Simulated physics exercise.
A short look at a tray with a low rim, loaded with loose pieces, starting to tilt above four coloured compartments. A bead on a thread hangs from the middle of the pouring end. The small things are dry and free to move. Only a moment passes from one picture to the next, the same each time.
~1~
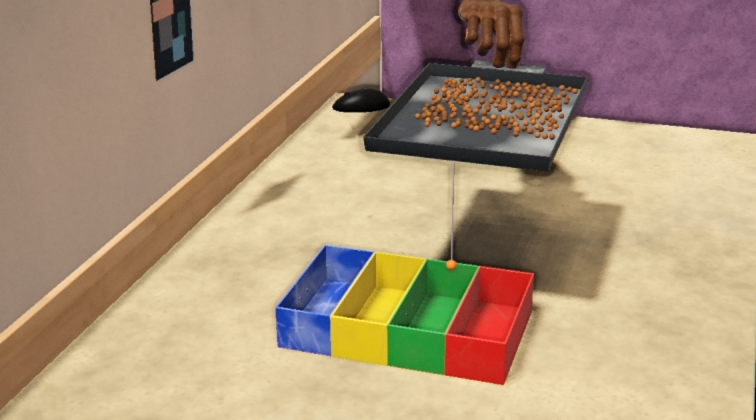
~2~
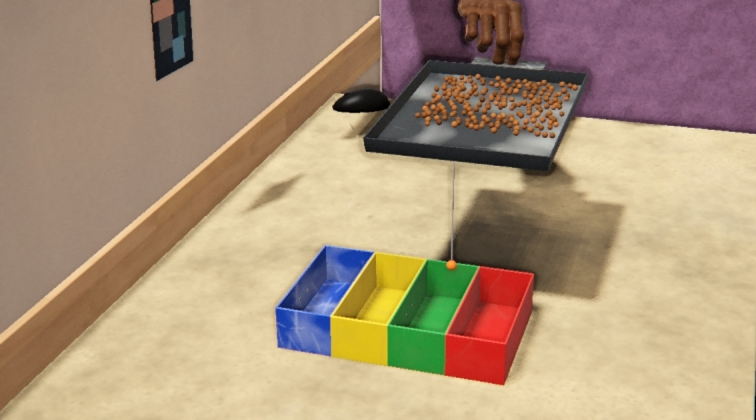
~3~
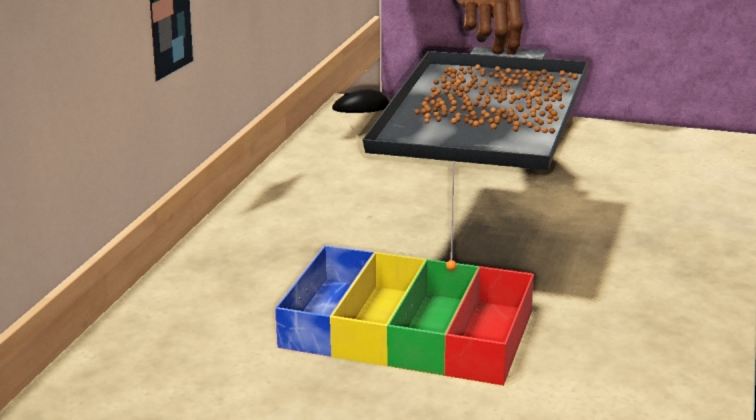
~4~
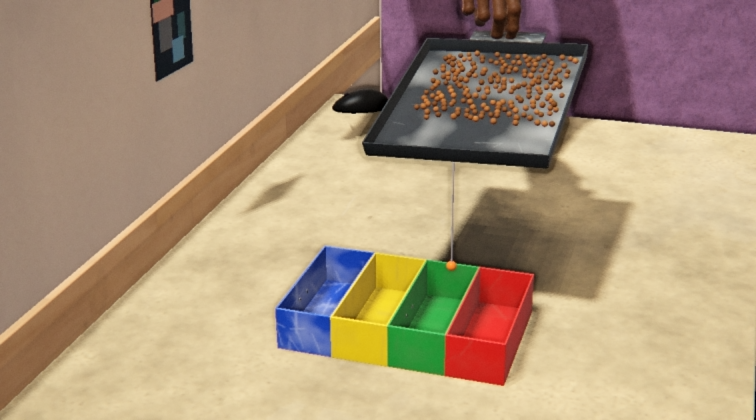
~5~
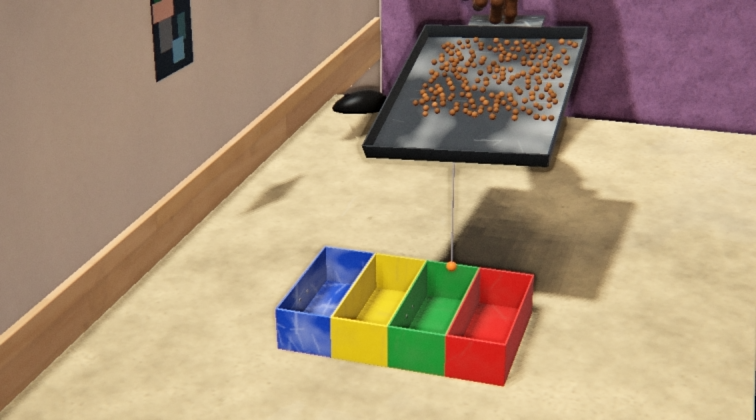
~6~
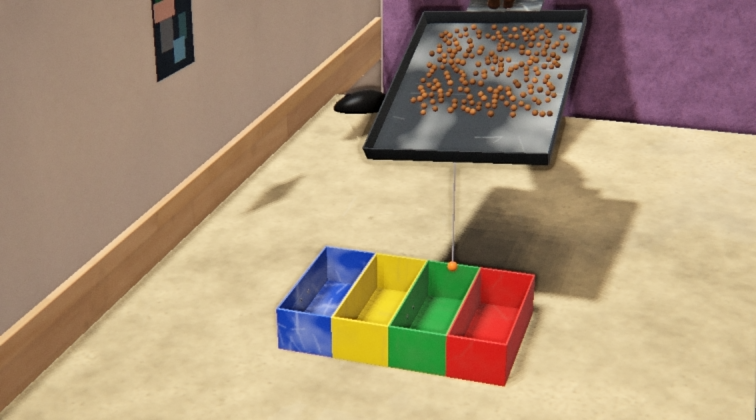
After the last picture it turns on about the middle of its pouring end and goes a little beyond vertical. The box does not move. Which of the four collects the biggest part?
Fullest: The yellow cell.
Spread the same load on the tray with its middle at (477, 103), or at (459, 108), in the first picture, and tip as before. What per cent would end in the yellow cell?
About 70 and 60 per cent.
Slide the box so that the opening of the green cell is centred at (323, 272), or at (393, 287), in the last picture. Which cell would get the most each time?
First the cell in red, then green.
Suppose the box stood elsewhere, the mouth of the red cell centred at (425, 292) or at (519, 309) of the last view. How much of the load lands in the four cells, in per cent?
Near 100 % and 90 %.
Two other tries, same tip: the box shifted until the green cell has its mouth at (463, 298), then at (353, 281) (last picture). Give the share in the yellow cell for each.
First some 30, then 0 per cent.
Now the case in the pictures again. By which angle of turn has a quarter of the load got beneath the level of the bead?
Around 70° of tilt.
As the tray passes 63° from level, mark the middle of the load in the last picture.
At about (405, 159).
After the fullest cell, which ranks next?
It is the cell in green.
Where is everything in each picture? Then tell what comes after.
In the first picture, corners of the pouring end at (366, 136) and (548, 156), level; middle of the load at (496, 106), cereal balls; bead on its thread at (452, 265); blue cell at (304, 328); yellow cell at (359, 337); green cell at (416, 346); red cell at (475, 355).
In the second picture, corners of the pouring end at (366, 137) and (548, 156), level; middle of the load at (496, 103).
In the third picture, corners of the pouring end at (365, 139) and (548, 155), tipped barely, lowest at the left corner; middle of the load at (496, 97).
In the fourth picture, corners of the pouring end at (365, 142) and (547, 154), tipped a little, lowest at the left corner; middle of the load at (496, 86).
In the fifth picture, corners of the pouring end at (364, 145) and (547, 154), tipped a little, lowest at the left corner; middle of the load at (495, 77).
In the sixth picture, corners of the pouring end at (365, 147) and (547, 153), tipped clearly, lowest at the left corner; middle of the load at (493, 69), about a quarter on the move; blue cell at (305, 329); yellow cell at (360, 338); green cell at (417, 347); red cell at (476, 357).
Soon after the last picture, tray tipped steeply; about two thirds on the tray; a small part in the yellow cell; a stray few in the blue cell; a stray few in the green cell; about a quarter falling or outside the box.
A little later, tray tipped past a quarter turn; about half on the tray; about a quarter in the yellow cell; a small part in the blue cell; a small part in the green cell; a small part falling or outside the box.
Later still, tray tipped past a quarter turn; about two thirds in the yellow cell; about a quarter in the green cell; a small part in the blue cell; a small part falling or outside the box.
By the end, tray tipped past a quarter turn; about two thirds in the yellow cell; about a quarter in the green cell; a small part in the blue cell; none in the red cell; a small part outside the box.
